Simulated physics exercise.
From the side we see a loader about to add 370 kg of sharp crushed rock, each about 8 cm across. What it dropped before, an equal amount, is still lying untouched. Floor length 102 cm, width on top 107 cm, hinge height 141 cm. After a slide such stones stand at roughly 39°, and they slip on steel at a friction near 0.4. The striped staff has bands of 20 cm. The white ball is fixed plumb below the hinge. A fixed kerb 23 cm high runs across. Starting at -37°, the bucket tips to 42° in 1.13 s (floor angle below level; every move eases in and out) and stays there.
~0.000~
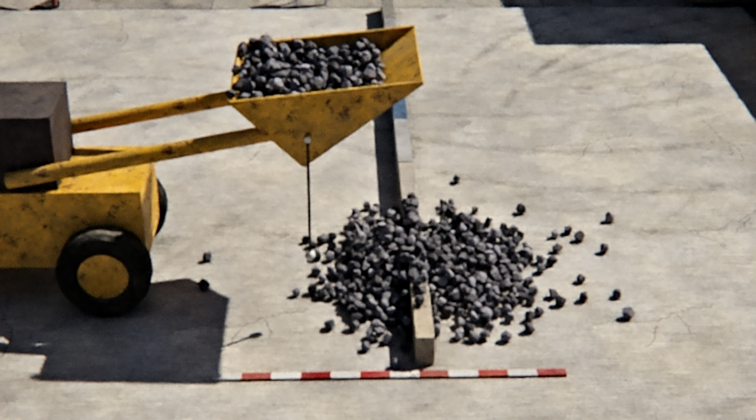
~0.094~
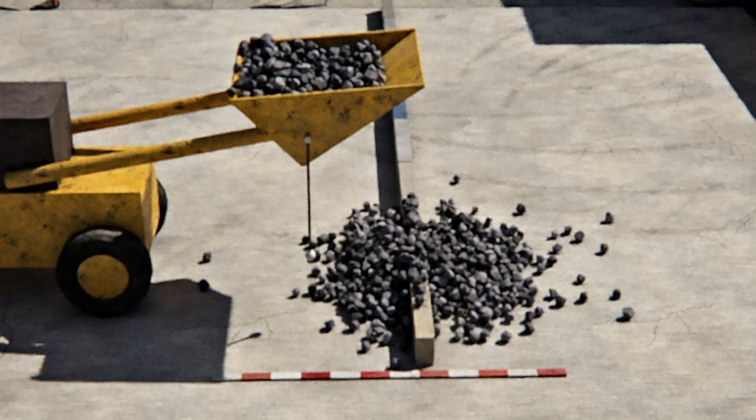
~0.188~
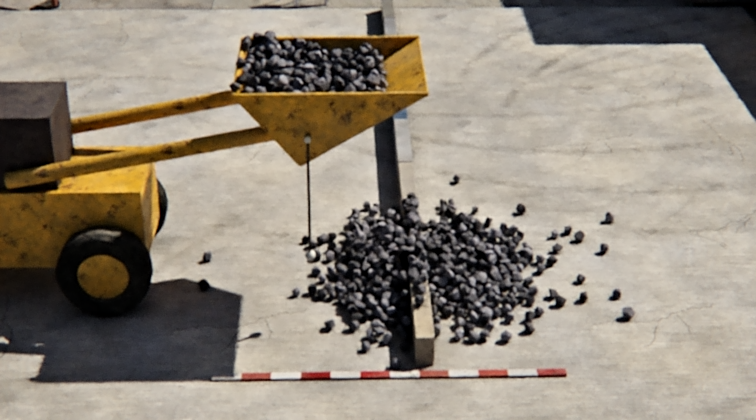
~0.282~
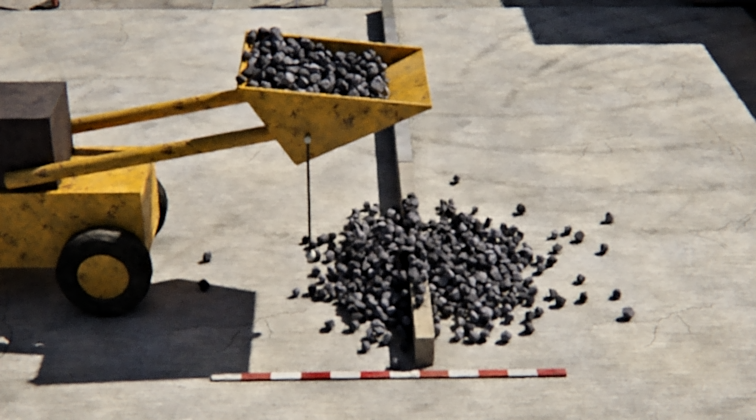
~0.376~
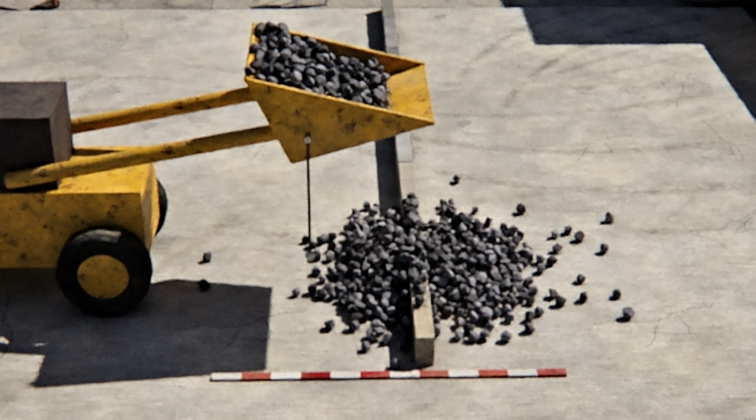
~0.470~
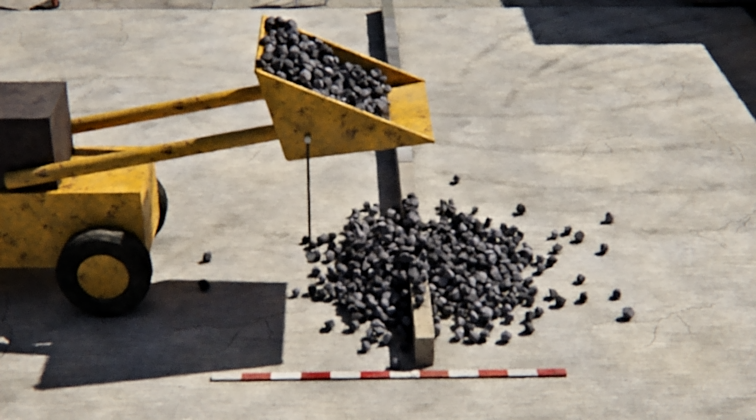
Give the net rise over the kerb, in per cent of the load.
Some 84 per cent is added.
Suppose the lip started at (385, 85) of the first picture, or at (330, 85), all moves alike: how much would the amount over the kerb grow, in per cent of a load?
About 35 and 0 per cent.
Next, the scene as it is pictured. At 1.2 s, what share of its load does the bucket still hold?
It holds some 75 per cent.
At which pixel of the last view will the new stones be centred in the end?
Their middle is at about (459, 254).
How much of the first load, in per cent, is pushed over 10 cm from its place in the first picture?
About 10 per cent.
After 0.9 s the floor is at 30°; in per cent of one load, 100 in the bucket, 55 on this side of the kerb, 45 over the kerb; the foremost stones are at (596, 263).
After 1.2 s the floor is at 42°; in per cent of one load, 76 in the bucket, 78 on this side of the kerb, 47 over the kerb; the foremost stones are at (596, 263).
After 1.6 s the floor is at 42°; in per cent of one load, 18 in the bucket, 88 on this side of the kerb, 94 over the kerb; the foremost stones are at (596, 263).
After 4.2 s the floor is at 42°; in per cent of one load, 0 in the bucket, 71 on this side of the kerb, 129 over the kerb; the foremost stones are at (621, 275). Net gain over the kerb, 84.
